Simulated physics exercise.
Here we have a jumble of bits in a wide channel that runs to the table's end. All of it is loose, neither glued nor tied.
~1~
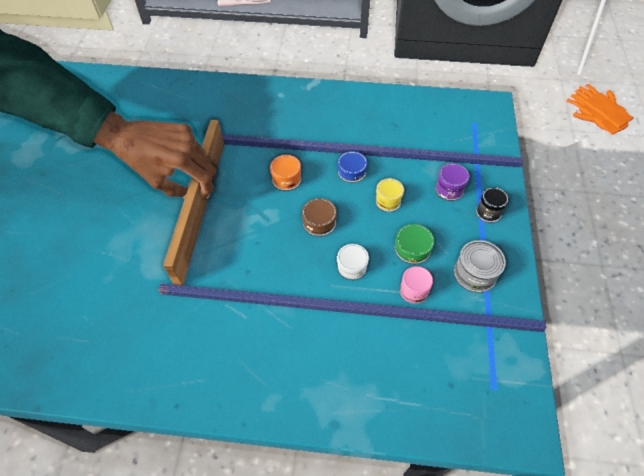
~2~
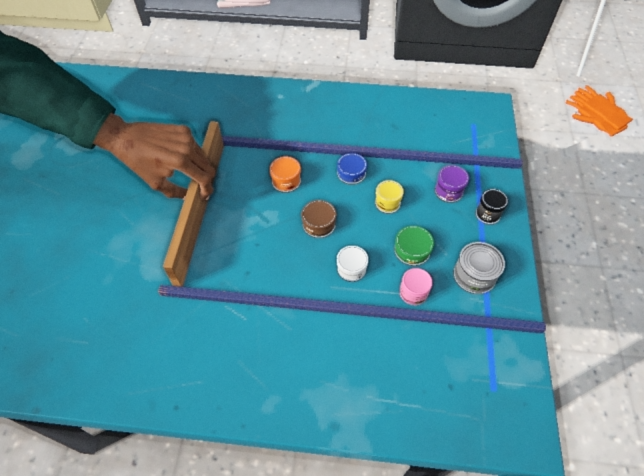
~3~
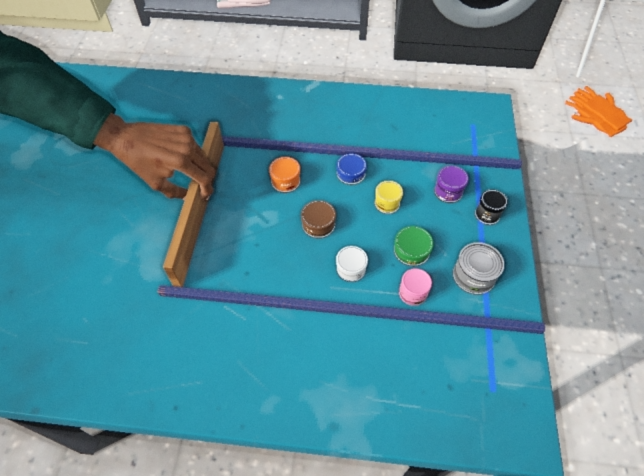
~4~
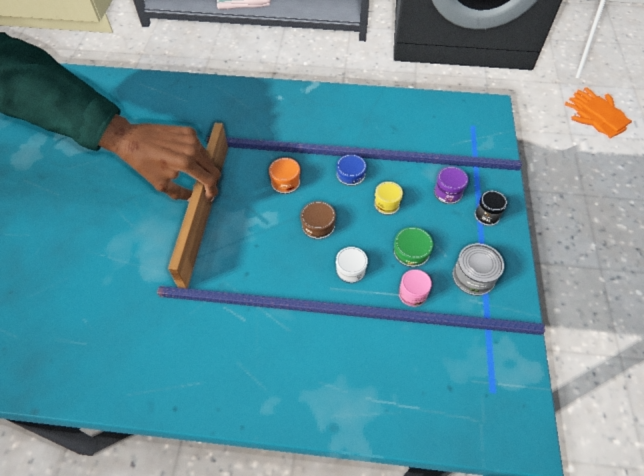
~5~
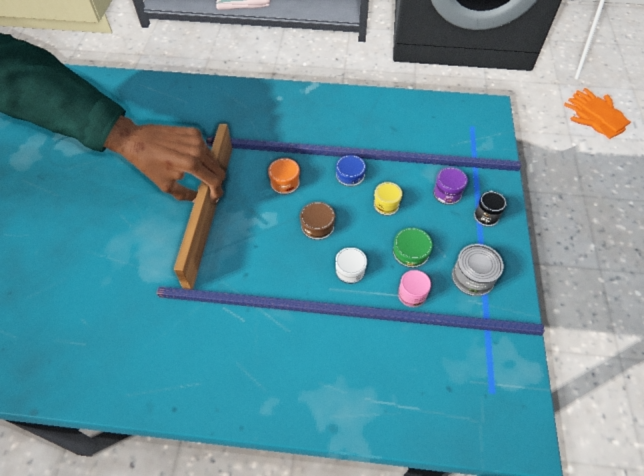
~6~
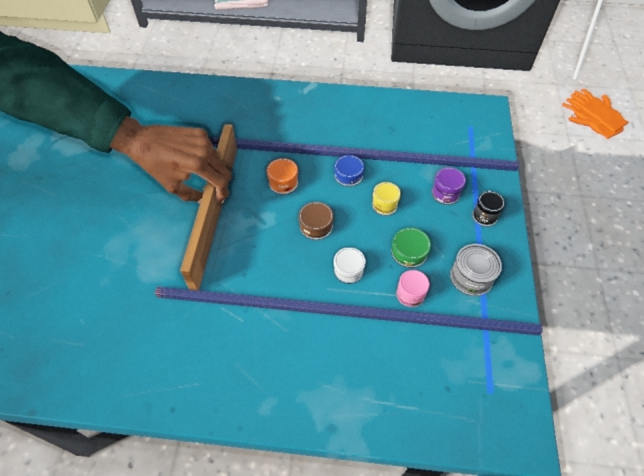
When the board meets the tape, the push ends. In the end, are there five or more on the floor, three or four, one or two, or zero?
The pieces that topple off will total fewer than three but at least one.
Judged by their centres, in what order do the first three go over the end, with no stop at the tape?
They are the black tin, then the grey tin, then the purple pot.
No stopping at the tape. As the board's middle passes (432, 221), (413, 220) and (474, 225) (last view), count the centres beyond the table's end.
Counts per position: 0 / 0 / 1.
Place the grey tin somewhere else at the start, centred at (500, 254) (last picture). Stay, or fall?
From that start the object does not stay.
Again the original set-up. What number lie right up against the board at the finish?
Count recorded: 5.
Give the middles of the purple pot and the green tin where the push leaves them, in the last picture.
One ends up near (519, 186) and the other near (518, 259).
Soon after, none off yet; black tin at rest near (488, 209); grey tin at rest near (475, 270); purple pot at rest near (448, 186).
In the end, the number that fall off is one or two; gone, black tin.
